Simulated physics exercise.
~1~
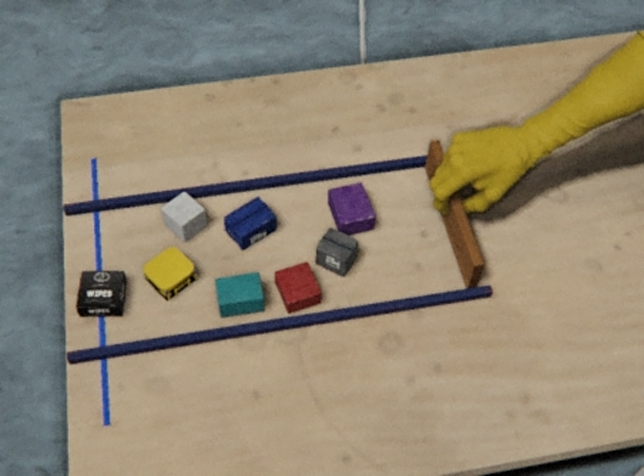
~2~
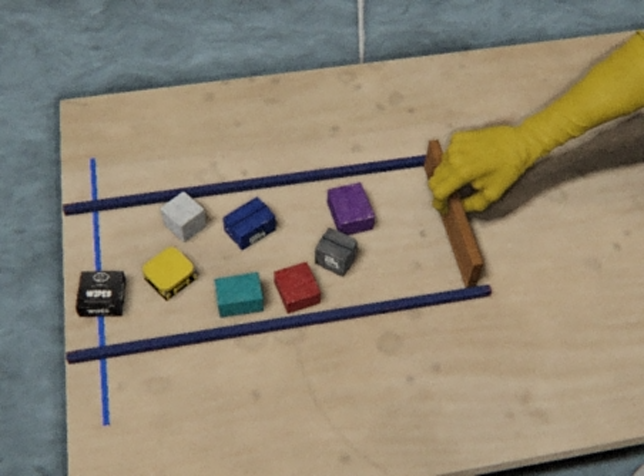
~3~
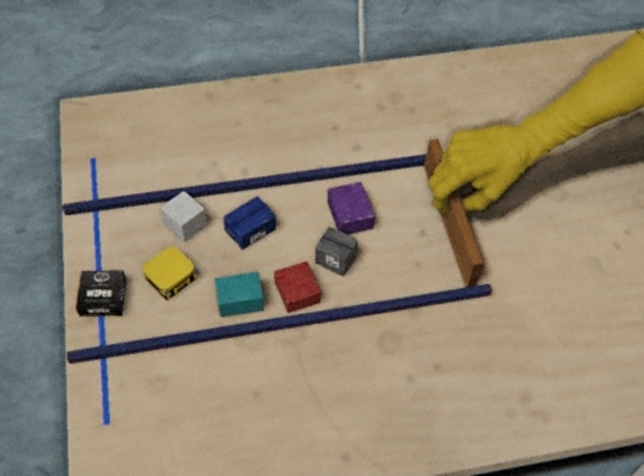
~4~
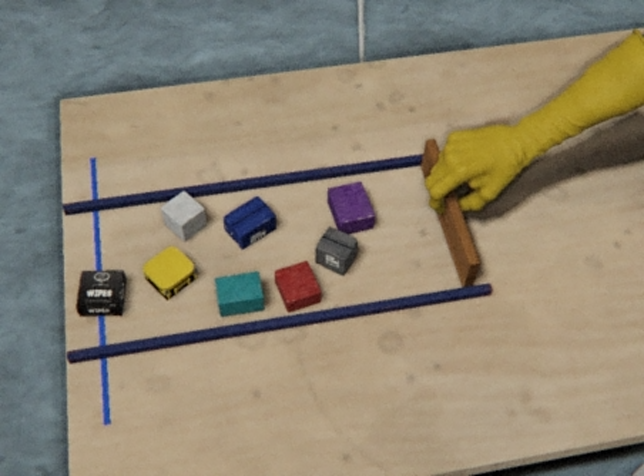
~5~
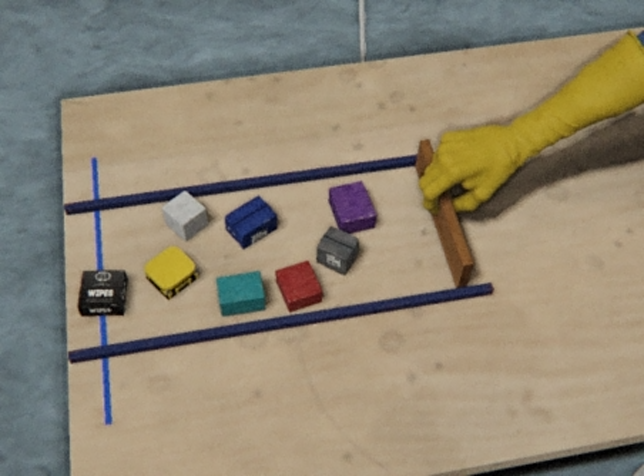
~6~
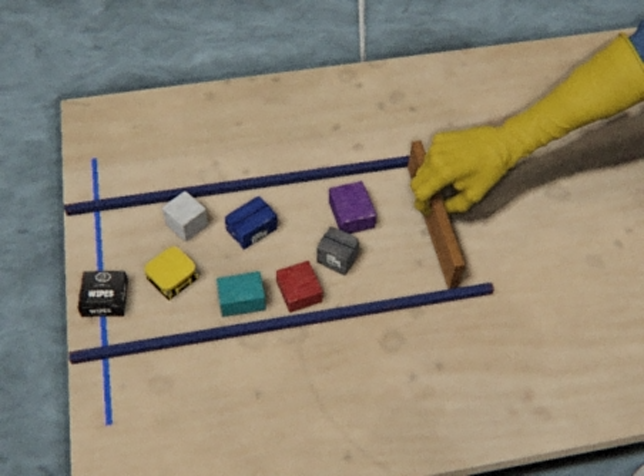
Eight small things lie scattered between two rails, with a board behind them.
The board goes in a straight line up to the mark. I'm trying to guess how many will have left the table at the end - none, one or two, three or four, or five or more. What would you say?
I would say five or more.
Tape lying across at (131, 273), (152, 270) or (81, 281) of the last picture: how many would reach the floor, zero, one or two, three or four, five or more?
One after another: Either three or four, either one or two, five or more.
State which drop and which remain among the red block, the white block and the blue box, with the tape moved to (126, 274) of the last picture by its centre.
Taking them in turn, the red block does not drop, the white block does not drop, the blue box tips off.
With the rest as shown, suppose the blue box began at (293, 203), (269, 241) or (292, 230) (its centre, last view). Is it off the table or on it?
The blue box is lost; is lost; falls.
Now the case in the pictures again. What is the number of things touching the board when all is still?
Contact count: 3.
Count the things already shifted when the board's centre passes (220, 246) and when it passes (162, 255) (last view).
Counts: 8 and 8.
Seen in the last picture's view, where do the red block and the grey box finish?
The red block stops around (83, 318); the grey box around (82, 284).
Soon after, none off yet; black box at rest near (103, 294); yellow case at rest near (171, 273); white block at rest near (186, 217).
After that, none off yet; black box displaced about its own width near (76, 299); yellow case displaced about its own width near (125, 288); white block displaced about its own width near (155, 212).
In the end, the number that fall off is five or more; gone, blue box, turquoise block, white block, yellow case and black box.
